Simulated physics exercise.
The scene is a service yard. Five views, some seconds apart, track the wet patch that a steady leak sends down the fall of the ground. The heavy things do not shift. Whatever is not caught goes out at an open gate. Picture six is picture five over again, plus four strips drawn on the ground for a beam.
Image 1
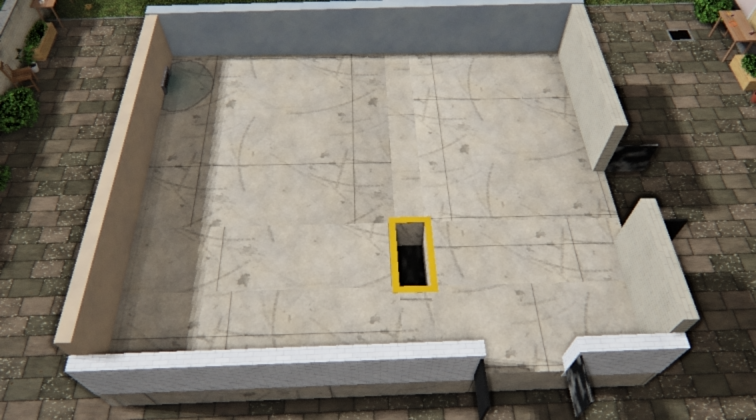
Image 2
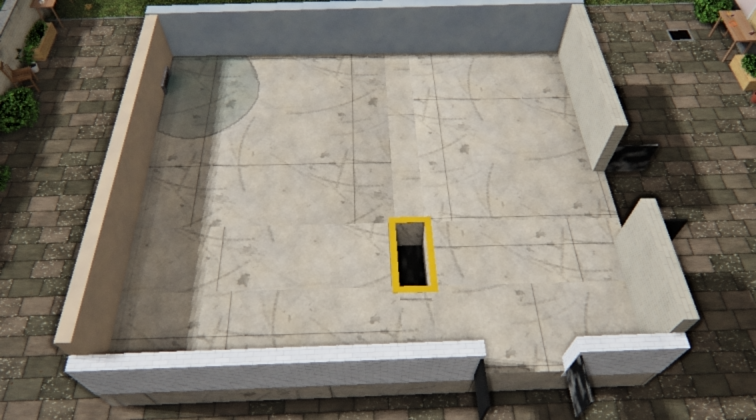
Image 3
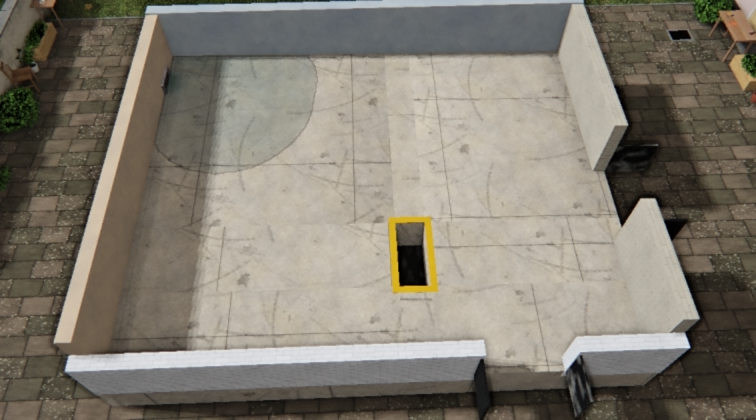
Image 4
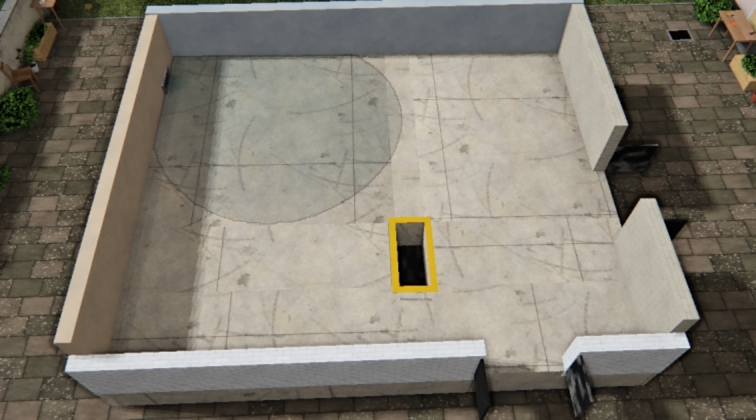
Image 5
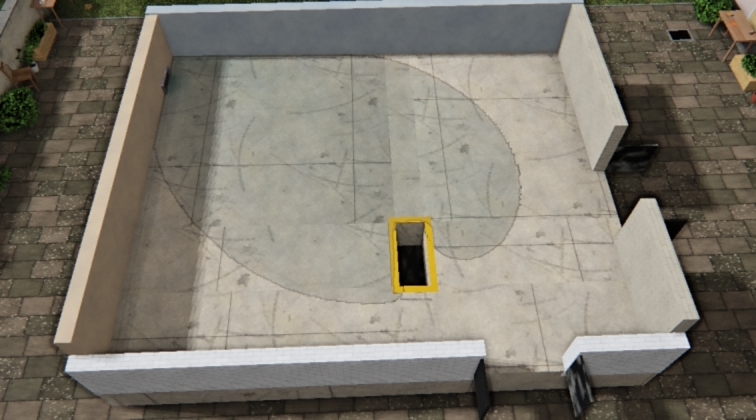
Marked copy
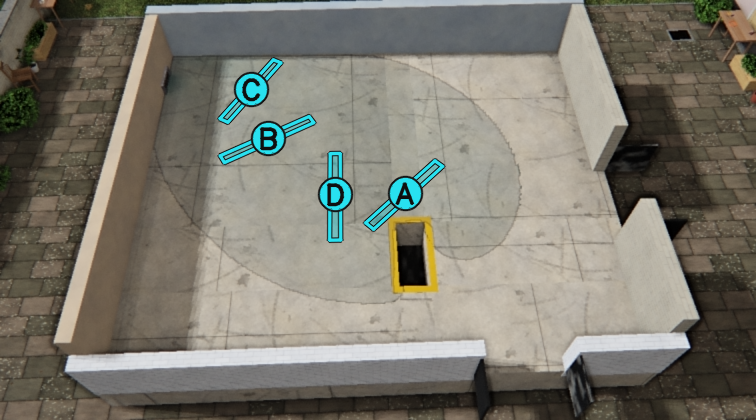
The clip opens on a walled concrete yard seen from above, with a small wet patch in the far left corner. The patch widens in a rounded shape across the floor toward the right and the near side, then reaches the yellow-edged drain, wrapping around it and entering the opening.
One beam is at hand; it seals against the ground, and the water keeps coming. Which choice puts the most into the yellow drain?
C works best here.
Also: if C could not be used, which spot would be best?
It is A.
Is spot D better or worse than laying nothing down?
Spot D is worse.
On the marked copy, A from (369, 226) to (438, 163); B from (222, 159) to (311, 119); C from (223, 120) to (277, 61); D from (335, 240) to (335, 153).
With A, about 12 % of the stream goes into the yellow drain, about 85 % out by the gates.
With B, about 6 % of the stream goes into the yellow drain, about 92 % out by the gates.
With C, about 18 % of the stream goes into the yellow drain, about 78 % out by the gates.
With D, about 6 % of the stream goes into the yellow drain, about 93 % out by the gates.
